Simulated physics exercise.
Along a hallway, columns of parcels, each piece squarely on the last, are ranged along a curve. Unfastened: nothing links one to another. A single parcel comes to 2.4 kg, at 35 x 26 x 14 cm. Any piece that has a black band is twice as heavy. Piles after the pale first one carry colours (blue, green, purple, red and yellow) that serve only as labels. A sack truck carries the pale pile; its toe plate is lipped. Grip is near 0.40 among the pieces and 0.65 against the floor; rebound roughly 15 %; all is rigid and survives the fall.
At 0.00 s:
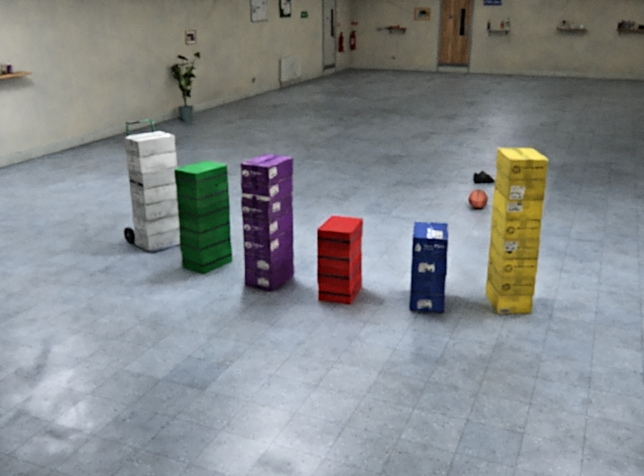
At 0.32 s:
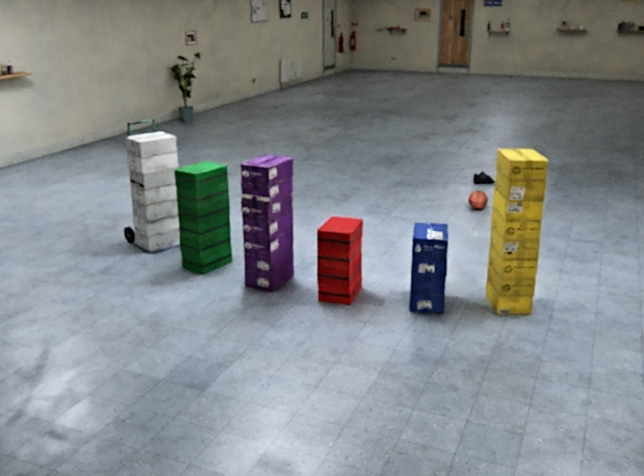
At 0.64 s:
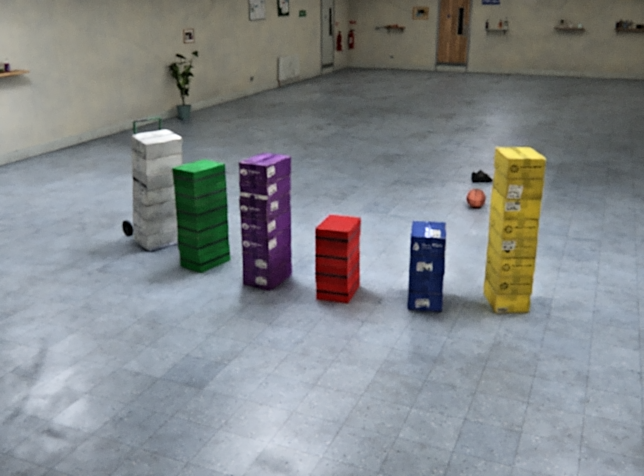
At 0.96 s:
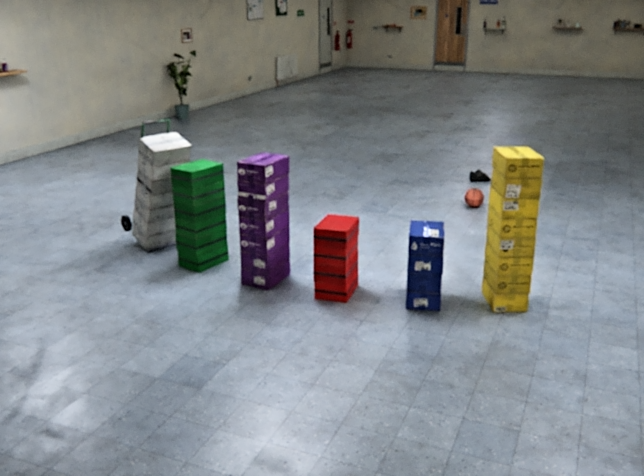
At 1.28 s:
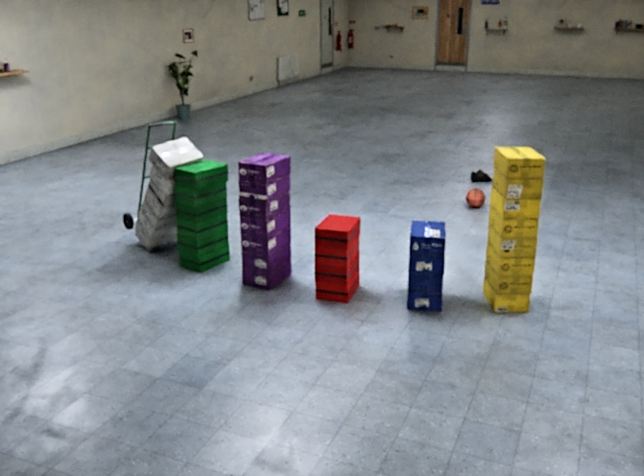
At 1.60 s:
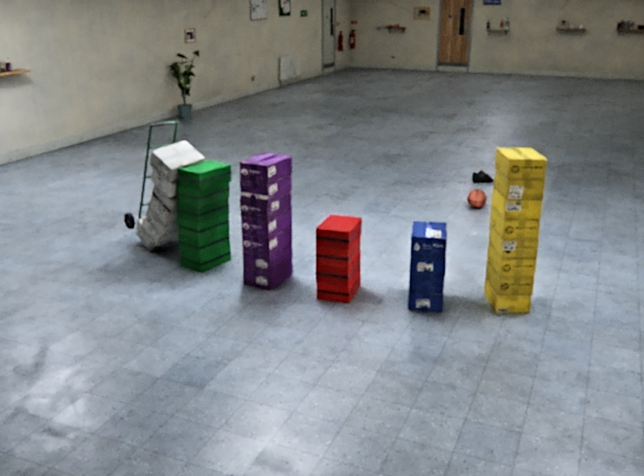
In a wide room with a grey tiled floor and pale walls, seen from slightly above, a plant and doors stand at the back. A white stack on a hand truck stands at left, followed by green, purple, red, blue and yellow stacks in a curve, with an orange ball behind. The truck tilts rightward, and the white stack leans against the green one, nudging it slightly.
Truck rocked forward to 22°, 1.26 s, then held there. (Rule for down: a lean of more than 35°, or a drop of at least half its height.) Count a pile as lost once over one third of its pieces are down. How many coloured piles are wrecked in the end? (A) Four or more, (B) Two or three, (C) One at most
C.
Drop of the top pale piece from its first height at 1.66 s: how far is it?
Some 5 cm lower.
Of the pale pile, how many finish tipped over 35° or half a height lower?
In total, 1 of the pale pieces.
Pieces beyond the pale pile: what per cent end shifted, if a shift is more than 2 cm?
I make it 5 per cent.
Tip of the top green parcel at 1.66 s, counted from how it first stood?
About 0°.
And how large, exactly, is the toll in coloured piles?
0.
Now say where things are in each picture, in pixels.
In the first frame (places mark the middle of the side facing us), truck frame 0° forward; top green parcel (212, 178); top purple parcel (255, 174); the rest undisturbed.
Truck frame 1° forward; top green parcel (212, 178), in the second frame.
Truck frame 9° forward, top of the pale pile leaning 9°; top green parcel (210, 177); the rest undisturbed, in the third frame.
Truck frame 18° forward, top of the pale pile leaning 19°; top green parcel (209, 176); the rest undisturbed, in the fourth frame.
Truck frame (147, 149) 22° forward, top of the pale pile leaning 33°; top green parcel (212, 177) shifted 34 mm; one has shifted, in the fifth frame.
Truck frame (148, 148) 22° forward, top of the pale pile leaning 28°; top green parcel (216, 178) shifted 6 cm; top yellow parcel (527, 169); 2 disturbed, none down, in the sixth frame.
After 1.66 s, 1 of the pale pile down; none of the 29 other parcels down, 2 disturbed; top green parcel shifted 59 mm.
After 1.96 s, 1 of the pale pile down; none of the 29 other parcels down, 2 disturbed; top green parcel shifted 6 cm.
At rest (2.3 s), 1 of the pale pile down; none of the 29 other parcels down, 2 disturbed; top green parcel shifted 6 cm; top purple parcel unmoved. No coloured pile is wrecked. As the last picture would show them, middles, top green parcel near (205, 175), top purple parcel near (266, 168).
